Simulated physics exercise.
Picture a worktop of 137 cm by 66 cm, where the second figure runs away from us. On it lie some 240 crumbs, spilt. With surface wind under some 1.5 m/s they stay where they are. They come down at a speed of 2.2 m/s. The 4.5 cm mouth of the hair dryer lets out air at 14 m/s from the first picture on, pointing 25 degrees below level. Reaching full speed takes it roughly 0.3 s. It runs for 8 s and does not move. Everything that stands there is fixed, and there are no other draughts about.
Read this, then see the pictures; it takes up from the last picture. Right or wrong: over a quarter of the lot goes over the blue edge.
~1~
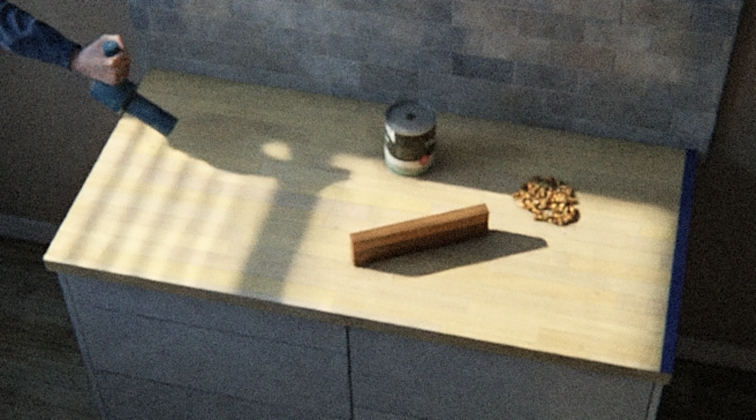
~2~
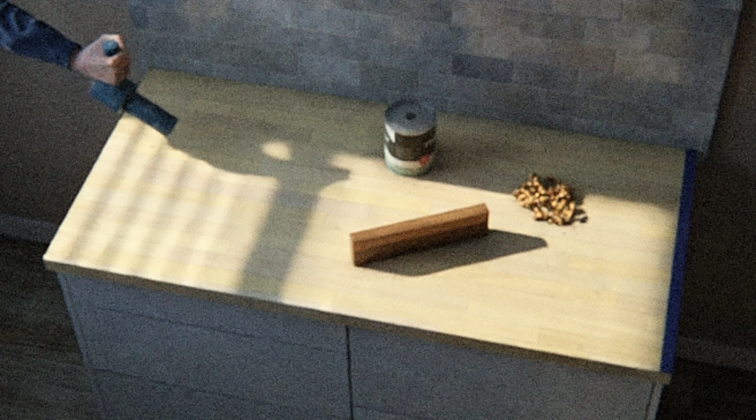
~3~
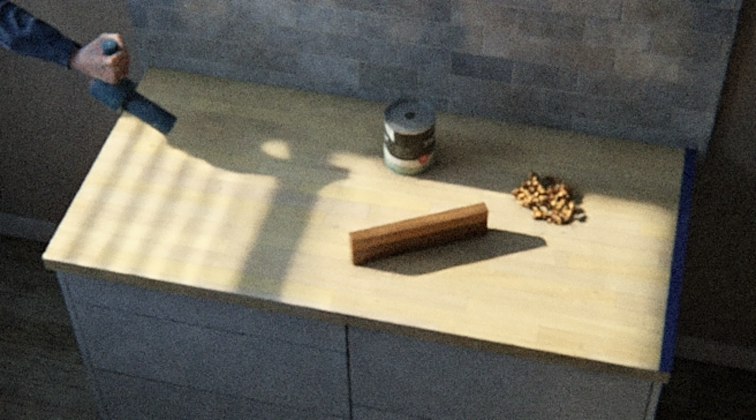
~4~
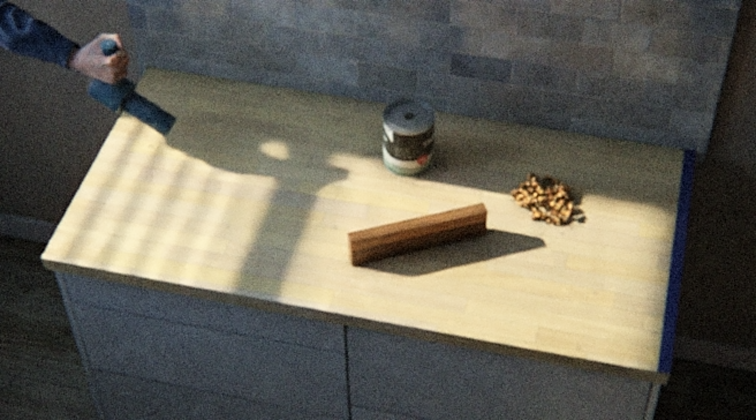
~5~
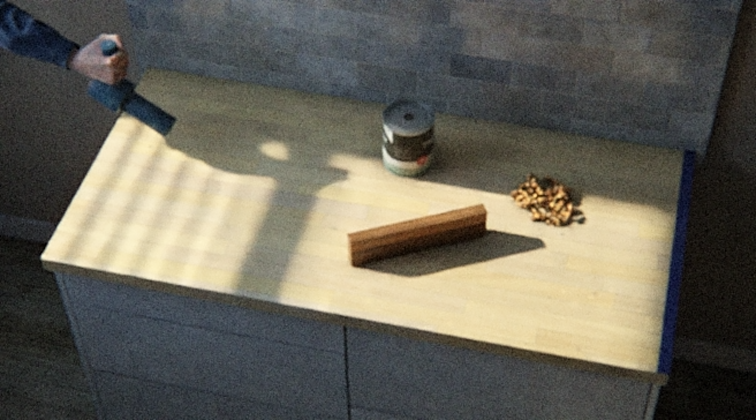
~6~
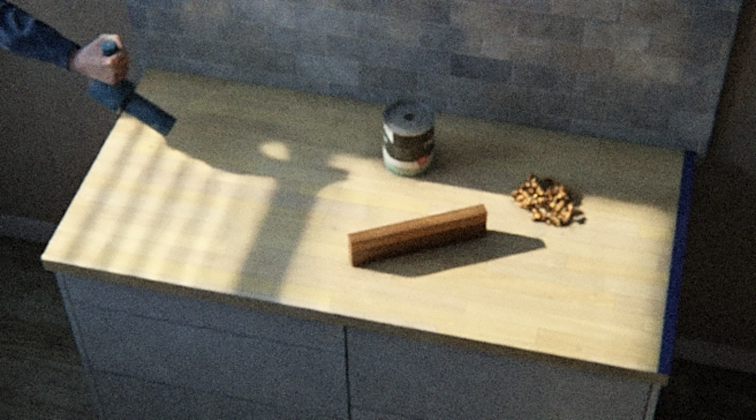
Right.
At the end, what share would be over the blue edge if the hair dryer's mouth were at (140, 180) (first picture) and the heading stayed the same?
Then about 90 %.
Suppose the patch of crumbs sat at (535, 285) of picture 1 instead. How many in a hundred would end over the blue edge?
In that case some 0 per cent.
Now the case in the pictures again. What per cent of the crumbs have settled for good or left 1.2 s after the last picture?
70 %.
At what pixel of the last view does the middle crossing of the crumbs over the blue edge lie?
(687, 225).
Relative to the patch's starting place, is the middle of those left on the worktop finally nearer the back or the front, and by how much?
Toward the rear, roughly 5 cm.
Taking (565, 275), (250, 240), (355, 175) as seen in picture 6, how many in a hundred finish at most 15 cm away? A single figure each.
I would say some 0 %, 0 % and 0 % respectively.
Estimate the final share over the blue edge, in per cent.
Roughly 80 percent at the end.
Then, 1.2 s after the last picture, 69 % are over the blue edge; the middle of those still in play is near (561, 188); 71 % have settled or left.
Then, 2.2 s after the last picture, 71 % are over the blue edge; the middle of those still in play is near (562, 188); 75 % have settled or left.
Then, 4.1 s after the last picture, 74 % are over the blue edge; the middle of those still in play is near (561, 185); 79 % have settled or left.
Then, 7.7 s after the last picture, at the end, 77 % are over the blue edge; the middle of those still in play is near (556, 185).
